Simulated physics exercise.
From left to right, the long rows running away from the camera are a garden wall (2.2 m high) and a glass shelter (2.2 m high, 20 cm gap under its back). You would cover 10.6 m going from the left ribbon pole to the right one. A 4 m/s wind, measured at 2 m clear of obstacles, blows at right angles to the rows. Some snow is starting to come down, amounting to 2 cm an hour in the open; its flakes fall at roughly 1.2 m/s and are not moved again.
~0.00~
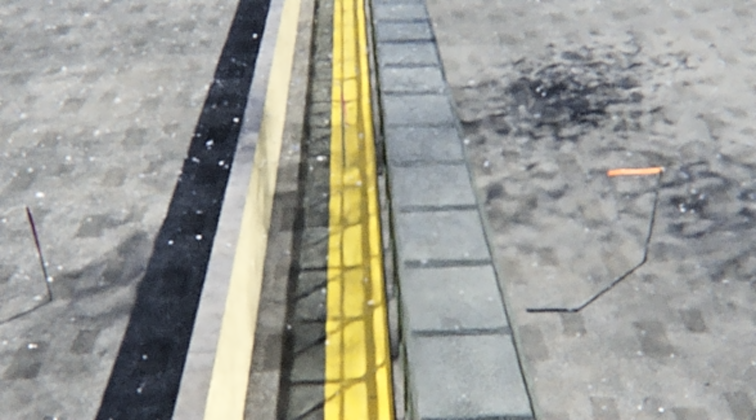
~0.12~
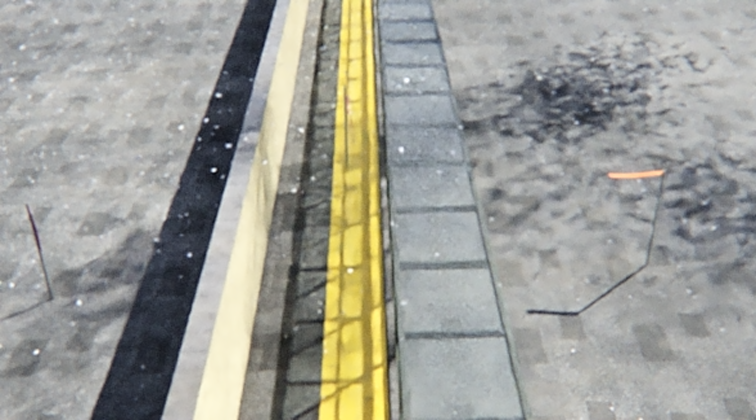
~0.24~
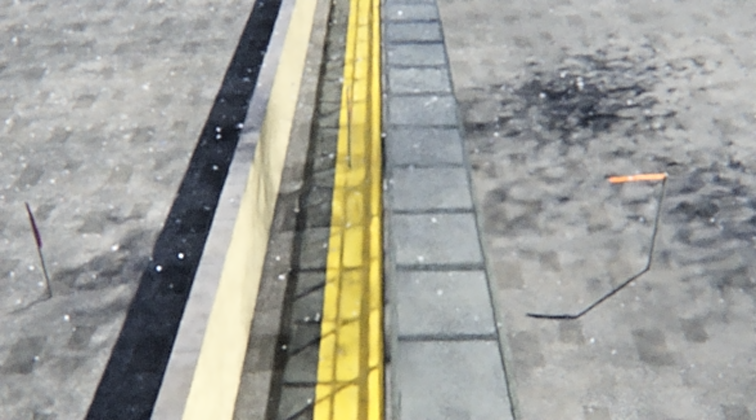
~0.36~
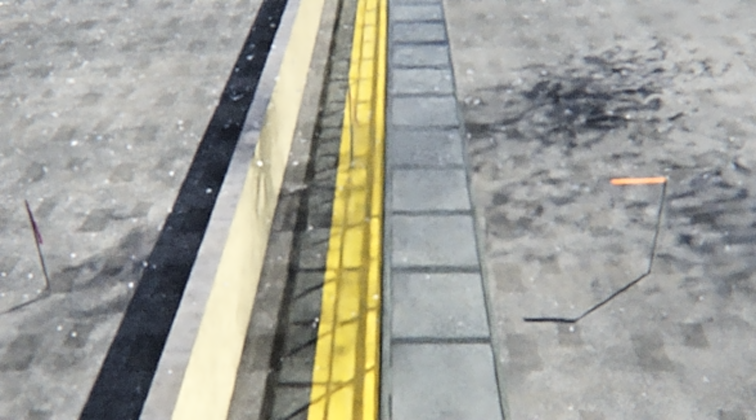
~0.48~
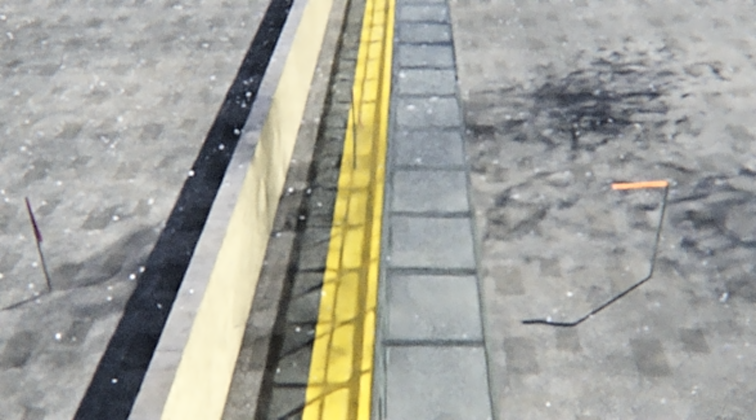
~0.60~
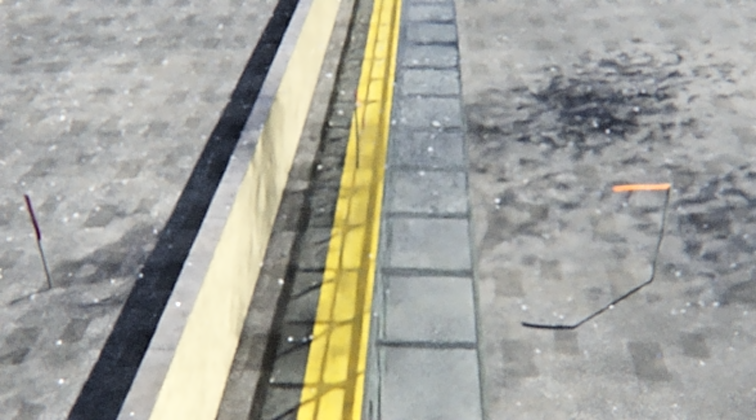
On a grey paved area flecked with light snow, a pale garden wall, a yellow strip and a grey panelled row run away between two thin poles. The rows gradually slant further, near ends shifting left and far ends right, while the left ribbon hangs and the orange one stays stretched leftward.
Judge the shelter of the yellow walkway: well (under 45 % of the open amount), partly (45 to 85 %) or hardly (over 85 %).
It receives between 45 and 85 % of what falls in the open.
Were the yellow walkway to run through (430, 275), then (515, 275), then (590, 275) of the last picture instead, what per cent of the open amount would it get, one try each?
Going place by place, it's about 80, 110 and 100 %.
In 10 minutes the yellow walkway collects 2 mm against 3 mm in the open.
In 30 minutes the yellow walkway collects 6 mm against 10 mm in the open.
In 60 minutes the yellow walkway collects 11 mm against 20 mm in the open, so the yellow walkway has 57 % of the open amount; the left half of it has 58 %, the right half 56 %.
